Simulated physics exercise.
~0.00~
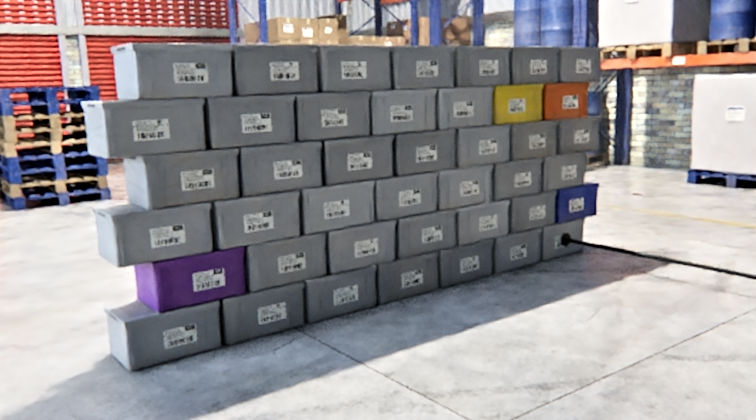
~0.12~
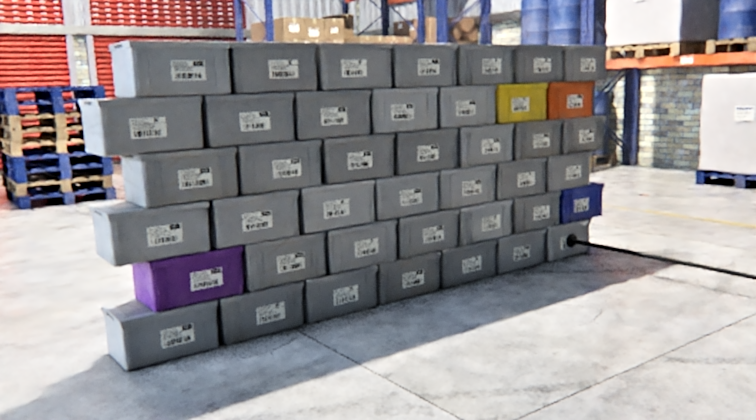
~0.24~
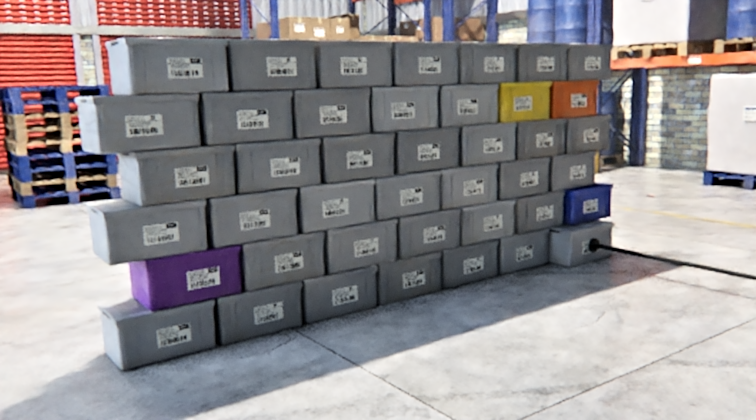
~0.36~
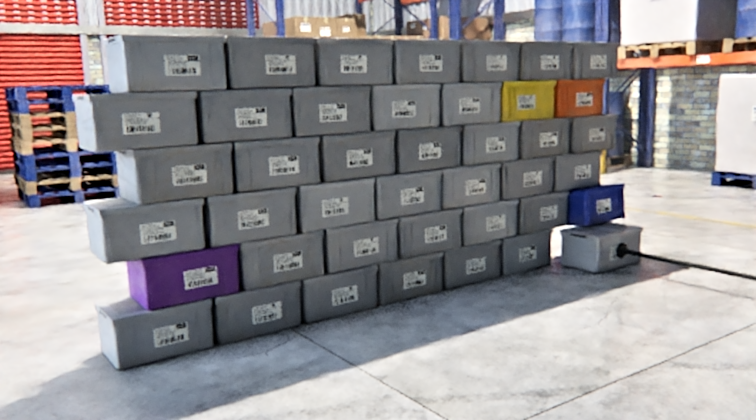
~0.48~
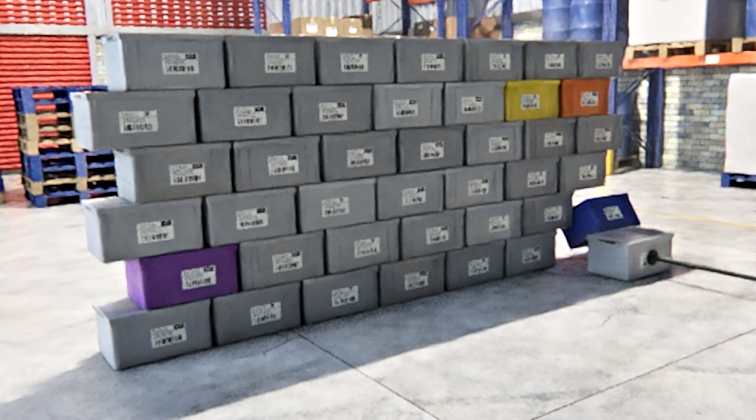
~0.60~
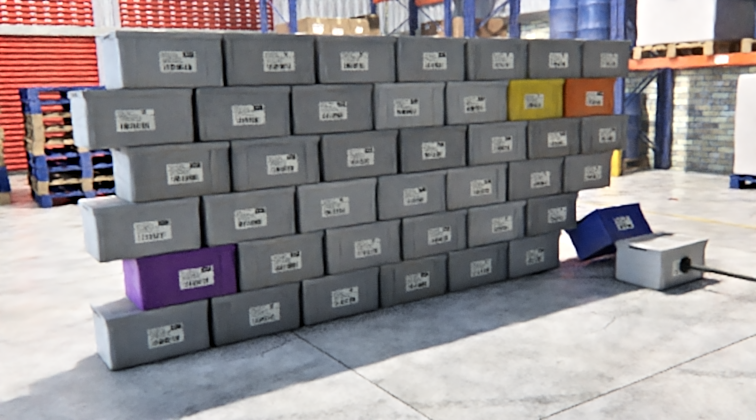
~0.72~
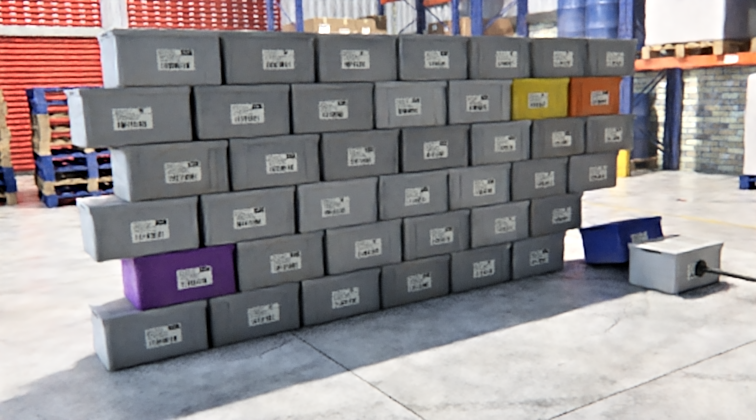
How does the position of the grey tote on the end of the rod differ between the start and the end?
At the start it sits at the right end of the wall's bottom row, under the blue tote. By the end it is out on the open floor to the right, clear of the wall.
